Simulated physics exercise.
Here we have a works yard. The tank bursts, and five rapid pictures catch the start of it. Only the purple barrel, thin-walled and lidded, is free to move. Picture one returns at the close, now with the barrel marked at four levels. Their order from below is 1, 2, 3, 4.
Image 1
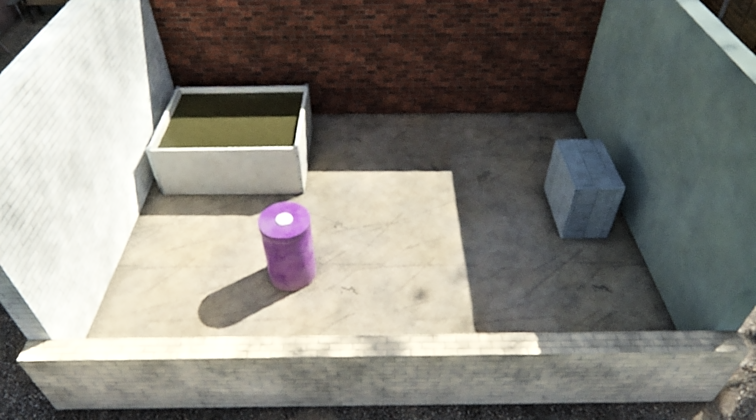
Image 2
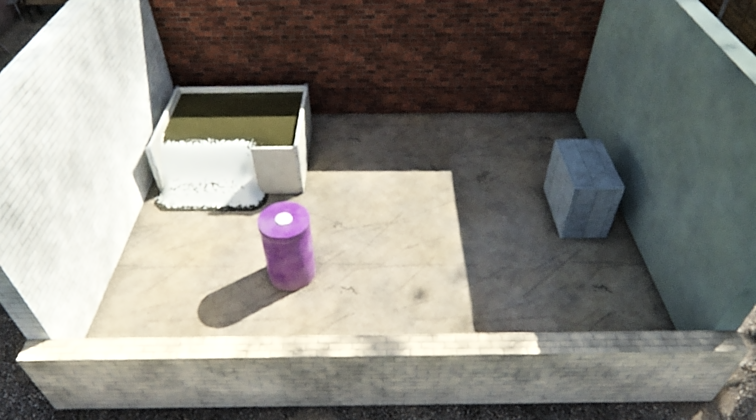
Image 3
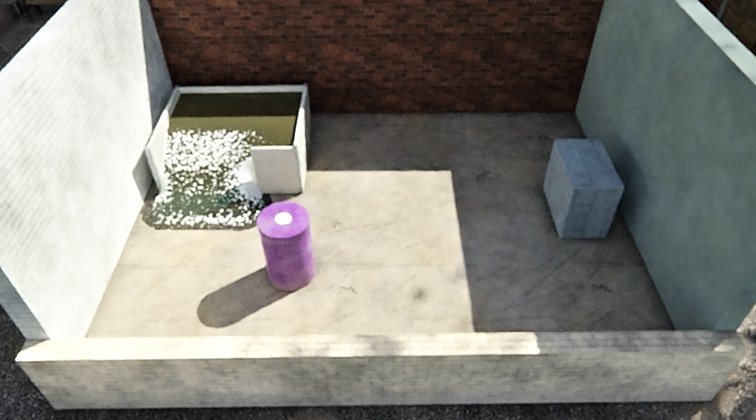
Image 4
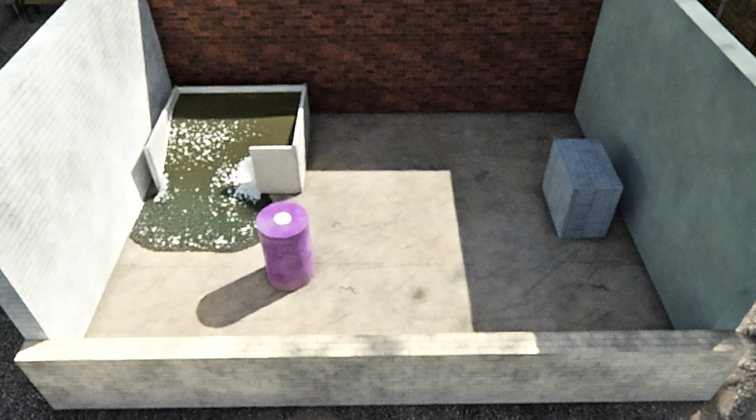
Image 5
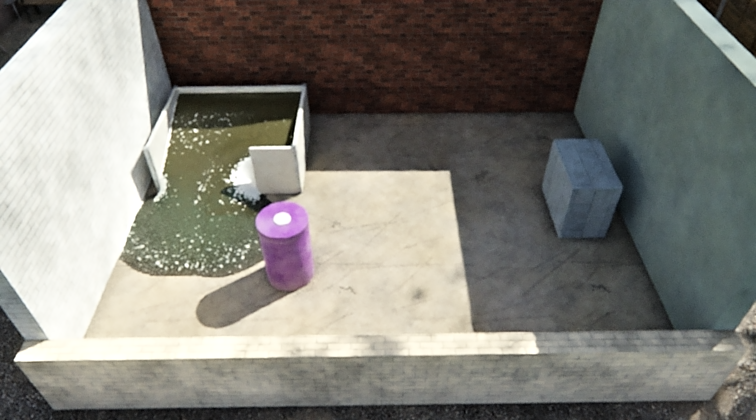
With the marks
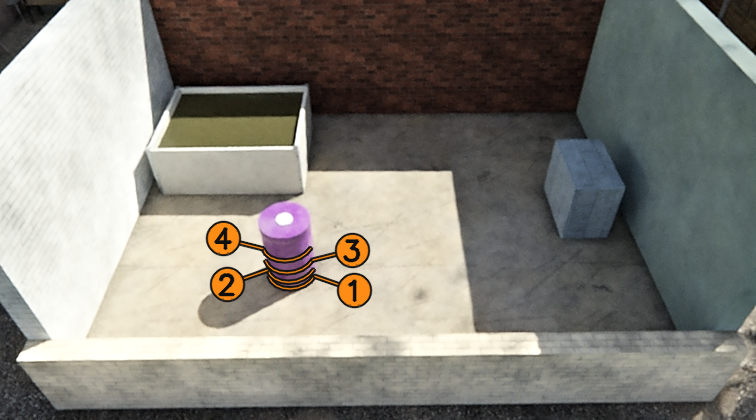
To begin with, a full tank of murky water stands at the back left of a walled yard, with a purple barrel in front and a grey block to the right. Its front opens and white, foaming water pours out, then spreads forward across the ground beside the barrel, which barely moves.
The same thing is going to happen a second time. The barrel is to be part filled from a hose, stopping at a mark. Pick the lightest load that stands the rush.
Line 3 just does it.
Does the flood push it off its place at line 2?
Yes, that goes wrong.
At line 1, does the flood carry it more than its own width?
Yes, it does.
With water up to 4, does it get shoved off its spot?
No, not at all.
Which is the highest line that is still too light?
Line 2.
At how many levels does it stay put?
Two.
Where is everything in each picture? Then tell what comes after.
Lid of the purple barrel at (283, 219); tank full, its middle at (234, 121).
Water covers 2 % of the ground and is seen nearest the barrel at (221, 202).
Water covers 4 % of the ground and is seen nearest the barrel at (260, 217).
Water covers 7 % of the ground and is seen nearest the barrel at (261, 234).
Lid of the purple barrel at (281, 219); water covers 9 % of the ground and is seen nearest the barrel at (257, 257).
On the marked copy, 1 at (290, 288); 2 at (288, 282); 3 at (287, 272); 4 at (285, 260); from the bottom up 1, 2, 3, 4.
If 1 is chosen, it is pushed about 3 times its own width away.
If 2 is chosen, it is pushed about its own width away.
If 3 is chosen, it does not move.
If 4 is chosen, it does not move.
